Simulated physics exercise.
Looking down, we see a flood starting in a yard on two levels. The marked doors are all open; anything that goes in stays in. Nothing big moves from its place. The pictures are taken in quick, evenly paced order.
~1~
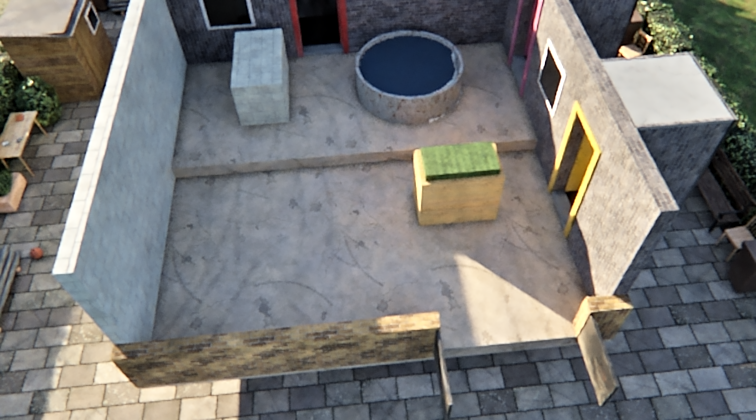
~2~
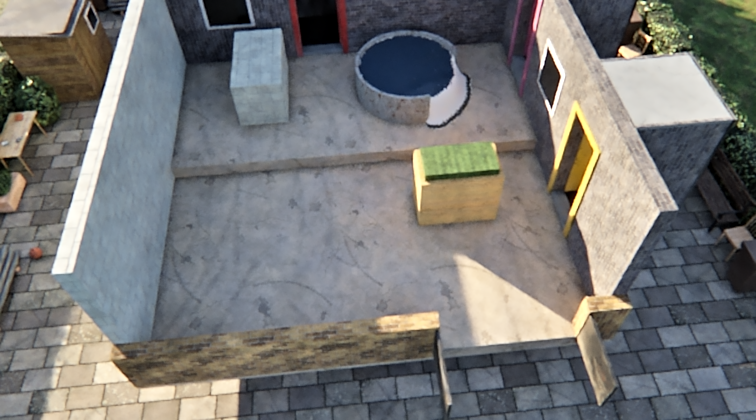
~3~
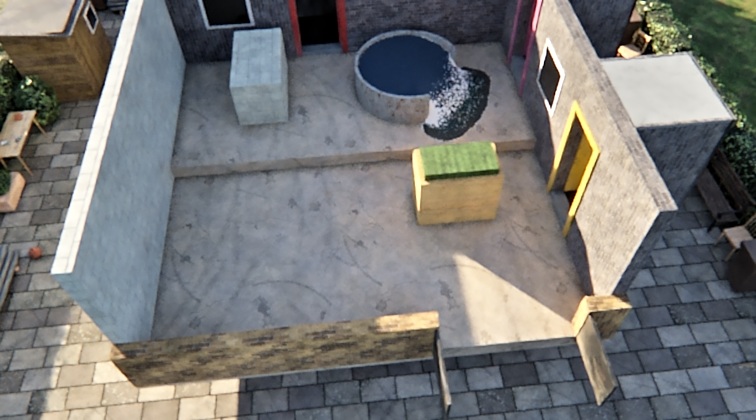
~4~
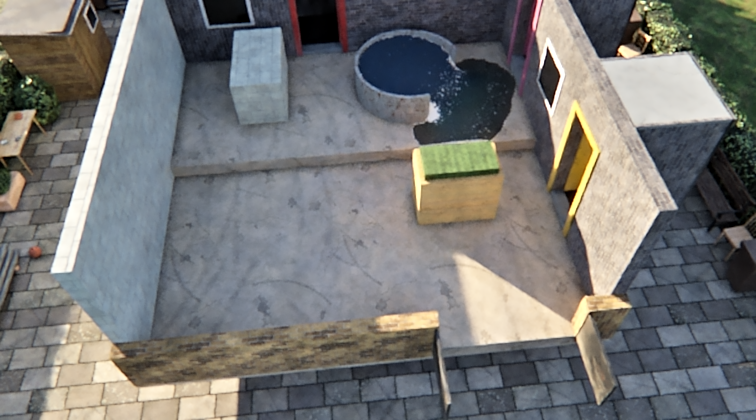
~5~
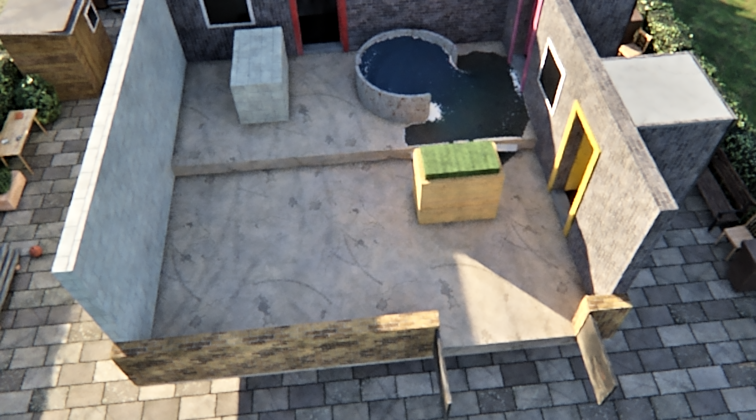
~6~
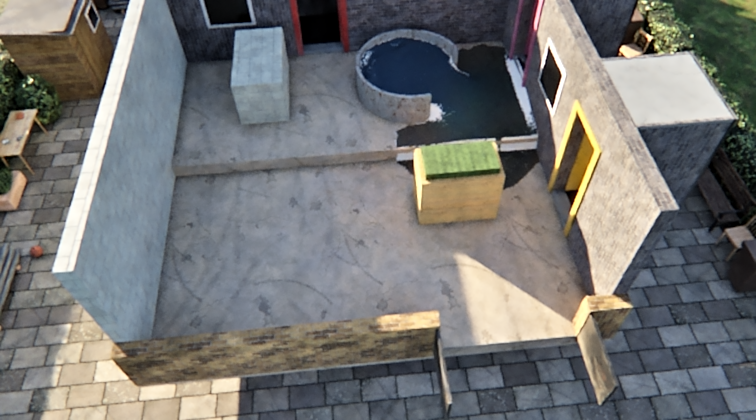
Water bursts from the round stone pool, spreads right across the upper level, and reaches the step.
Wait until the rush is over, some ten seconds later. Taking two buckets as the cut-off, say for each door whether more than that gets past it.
Door by door: The red door does not exceed it; the yellow door exceeds it; the pink door does not exceed it.
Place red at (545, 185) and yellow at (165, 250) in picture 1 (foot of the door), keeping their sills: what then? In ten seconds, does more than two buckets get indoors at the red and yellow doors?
Result - the red door exceeds the limit while the yellow door stays within limits.
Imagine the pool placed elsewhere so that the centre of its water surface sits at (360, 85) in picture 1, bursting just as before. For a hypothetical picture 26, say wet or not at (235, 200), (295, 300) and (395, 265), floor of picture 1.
Bone-dry, bone-dry, bone-dry.
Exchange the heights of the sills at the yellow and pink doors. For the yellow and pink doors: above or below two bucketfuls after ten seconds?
Yellow door stays within bounds; pink door overflows.
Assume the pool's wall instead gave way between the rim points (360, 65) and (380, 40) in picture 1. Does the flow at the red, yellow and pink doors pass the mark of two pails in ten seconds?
Result: Red goes past the limit; yellow remains beneath it; pink remains beneath it.
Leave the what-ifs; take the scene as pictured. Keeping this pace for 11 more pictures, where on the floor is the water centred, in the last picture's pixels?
I'd mark it close to (473, 122).
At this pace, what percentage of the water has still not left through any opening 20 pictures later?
Roughly 86 %.
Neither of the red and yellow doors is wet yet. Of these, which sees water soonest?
The yellow one.
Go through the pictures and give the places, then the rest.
Still water in the pool at (409, 66), in the first frame.
The front is at (434, 126), out from the gap at (455, 94), in the second frame.
The front is at a hidden place, out from the gap at (454, 94), in the third frame.
The front is at a hidden place, out from the gap at (454, 95), in the fourth frame.
Water pours out at (455, 94) and has run to a hidden place, in the fifth frame.
Water pours out at (455, 95) and has run to (511, 182), in the sixth frame.
A moment on, water covers 15 % of the floor; the red door not reached, the yellow door wet at the sill, nothing in, the pink door under two buckets in.
Next, water covers 25 % of the floor; the red door not reached, the yellow door under two buckets in, the pink door under two buckets in.
Then, water covers 35 % of the floor; the red door wet at the sill, nothing in, the yellow door over two buckets in, the pink door under two buckets in.
Later, water covers 40 % of the floor; the red door wet at the sill, nothing in, the yellow door over two buckets in, the pink door under two buckets in.
In the end, water covers 50 % of the floor; the red door wet at the sill, nothing in, the yellow door over two buckets in, the pink door under two buckets in.
